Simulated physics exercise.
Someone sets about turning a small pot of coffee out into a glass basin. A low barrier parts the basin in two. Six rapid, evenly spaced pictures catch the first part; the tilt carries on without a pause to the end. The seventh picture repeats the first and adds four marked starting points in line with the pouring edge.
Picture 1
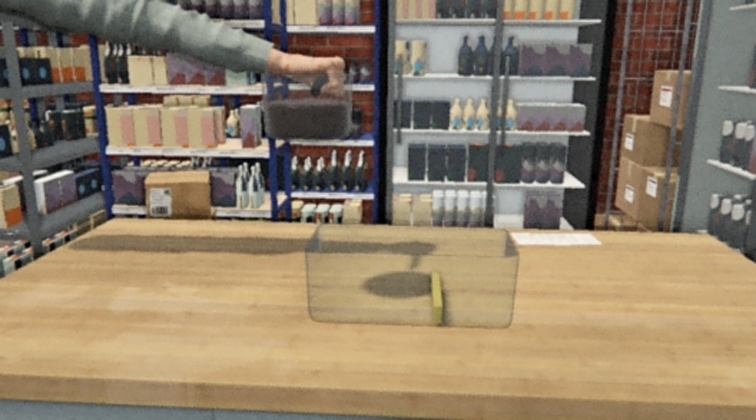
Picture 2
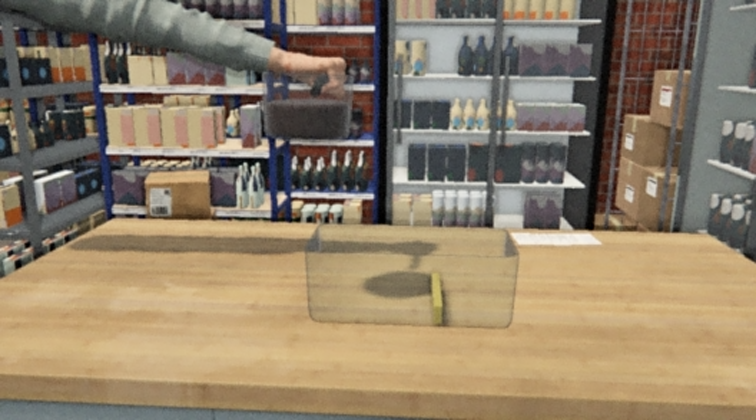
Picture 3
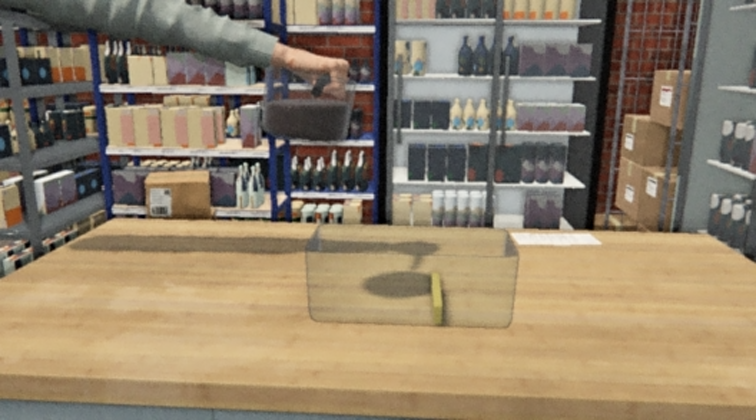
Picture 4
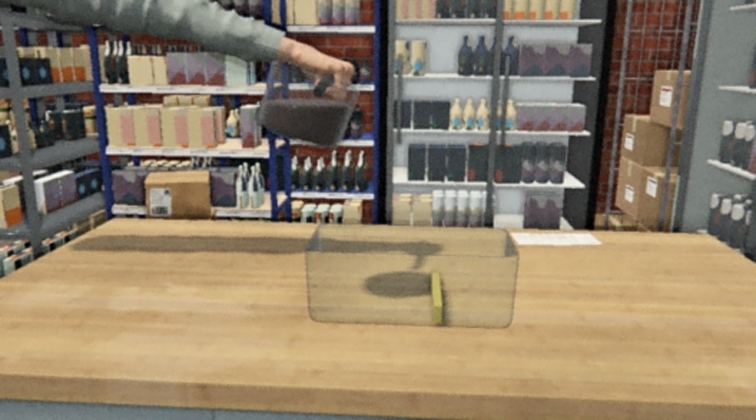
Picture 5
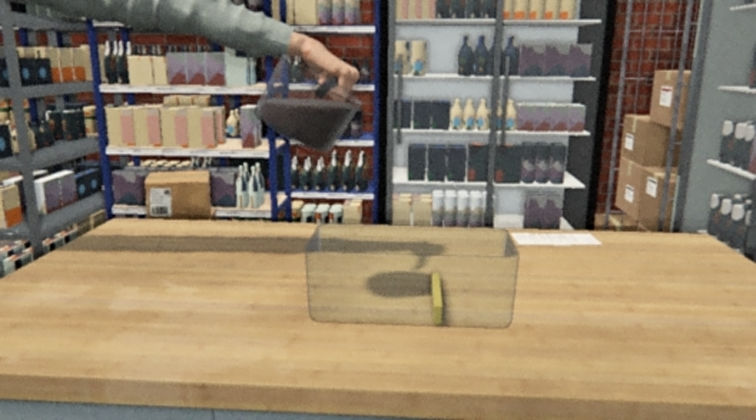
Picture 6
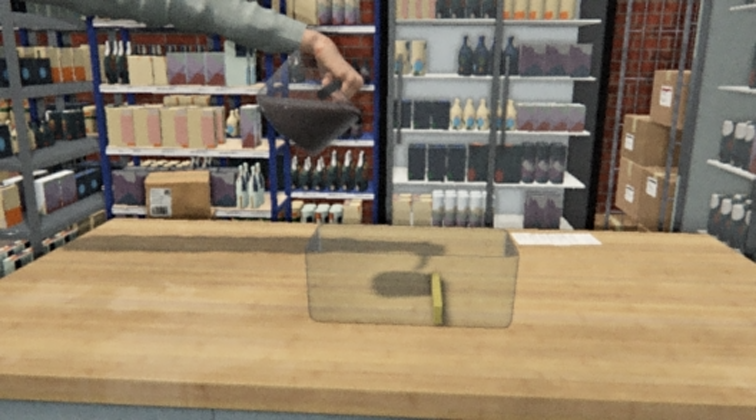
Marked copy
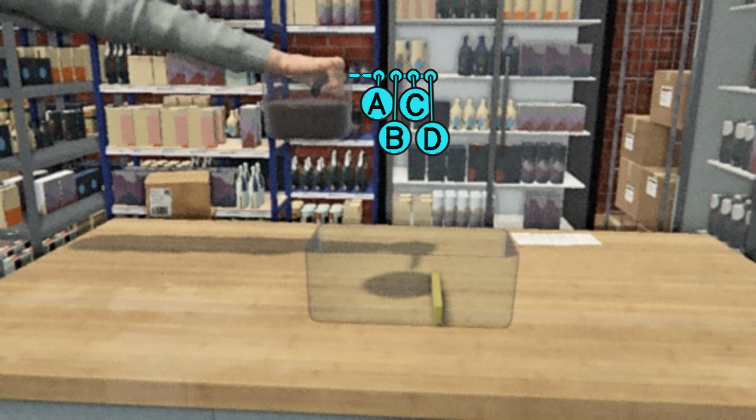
A hand reaching in from the left held a small pot of dark coffee above a clear basin with a low divider, then gradually tilted it to the right until coffee reached over its lip.
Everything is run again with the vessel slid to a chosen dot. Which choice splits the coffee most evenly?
Best: B.
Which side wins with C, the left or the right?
The right one.
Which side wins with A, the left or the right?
The left one.
On the marked copy, A at (378, 75); B at (396, 75); C at (413, 76); D at (430, 76).
If A is chosen, about 76 % ends left of the wall and 21 % right of it; 3 % is lost outside.
If B is chosen, about 44 % ends left of the wall and 54 % right of it.
If C is chosen, about 18 % ends left of the wall and 80 % right of it.
If D is chosen, about 25 % ends left of the wall and 73 % right of it; 3 % is lost outside.
